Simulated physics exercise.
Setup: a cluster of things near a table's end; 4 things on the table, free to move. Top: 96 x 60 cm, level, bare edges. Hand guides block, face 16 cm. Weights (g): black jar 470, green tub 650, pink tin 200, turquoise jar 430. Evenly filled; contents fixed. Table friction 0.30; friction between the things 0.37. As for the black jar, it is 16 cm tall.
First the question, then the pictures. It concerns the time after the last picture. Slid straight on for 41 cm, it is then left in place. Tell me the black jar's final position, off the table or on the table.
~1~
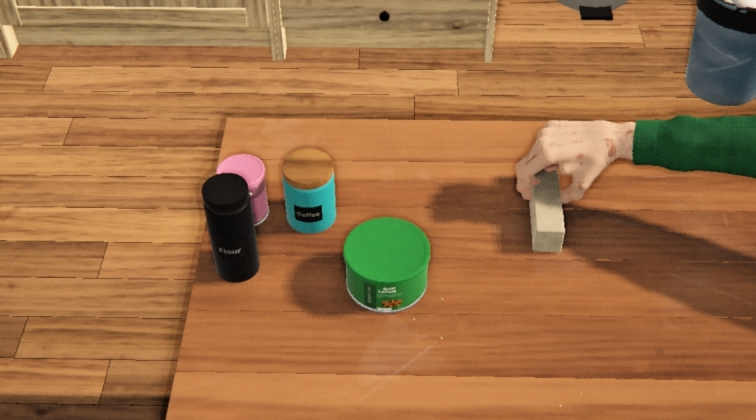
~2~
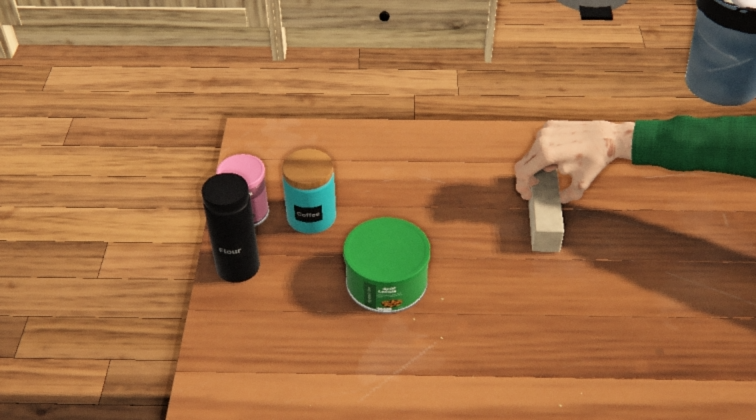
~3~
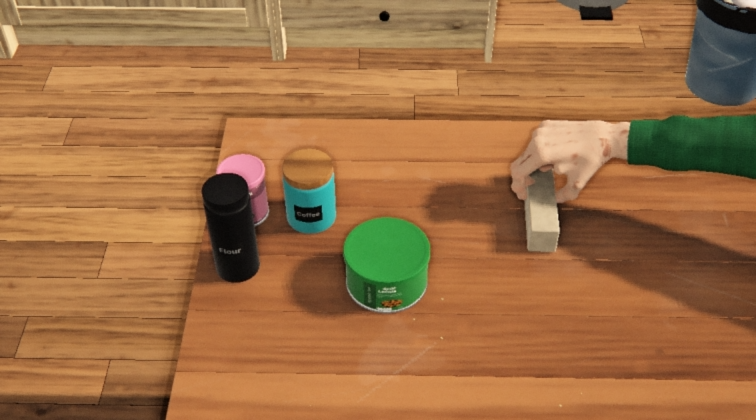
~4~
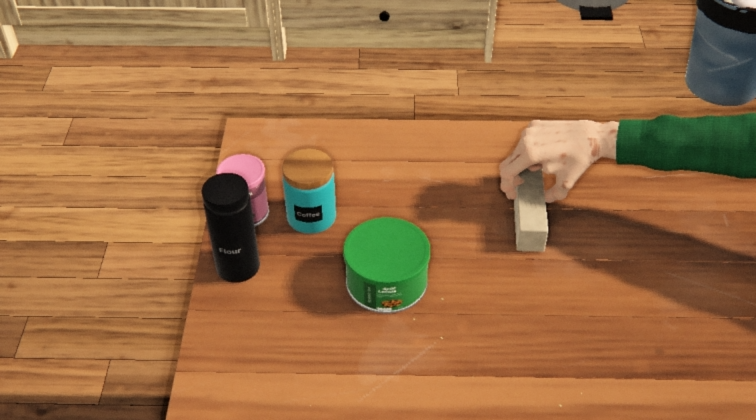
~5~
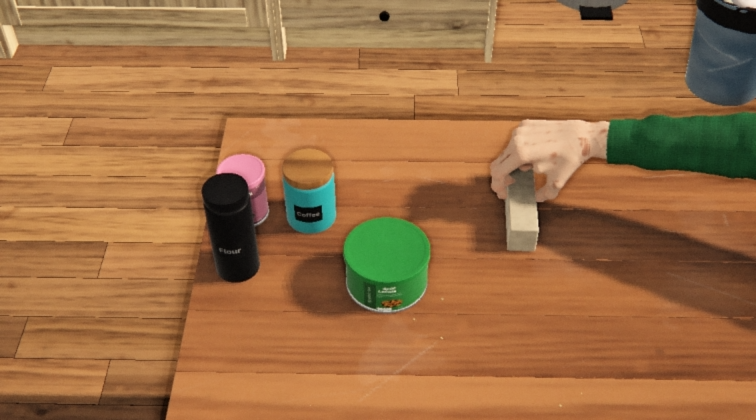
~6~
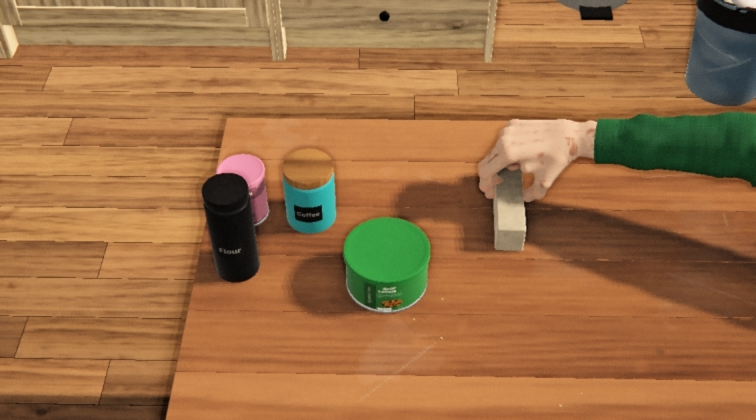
It finishes on the table.
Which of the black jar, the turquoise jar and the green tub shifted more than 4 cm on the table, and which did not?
In short, the black jar stays close to home, the turquoise jar leaves its position, the green tub stays close to home.
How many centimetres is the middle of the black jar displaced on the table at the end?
Roughly 0 centimetres.
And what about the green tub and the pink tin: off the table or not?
The green tub is kept in bounds, the pink tin is not kept in bounds.
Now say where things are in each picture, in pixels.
The first frame shows block slid 0 cm; black jar (232, 229); green tub (387, 265).
The second frame shows block slid 0 cm; turquoise jar (310, 192); green tub (387, 265).
The third frame shows block slid 1 cm; turquoise jar (310, 192).
The fourth frame shows block slid 2 cm; green tub (387, 265).
The fifth frame shows block slid 4 cm; turquoise jar (310, 192); green tub (387, 265).
The sixth frame shows block slid 5 cm; black jar (232, 229).
Then, 1.40 s later than the last frame, block slid 36 cm; turquoise jar 7 cm from its spot; pink tin 5 cm from its spot.
Then, 1.80 s later than the last frame, block slid 41 cm; pink tin now off the table; turquoise jar 12 cm from its spot.
When it is over, off the table, pink tin; not toppled but over 4 cm from the start, turquoise jar; the other 2 within 4 cm of the start. End places, in pixels of the last picture, black jar near (232, 229).
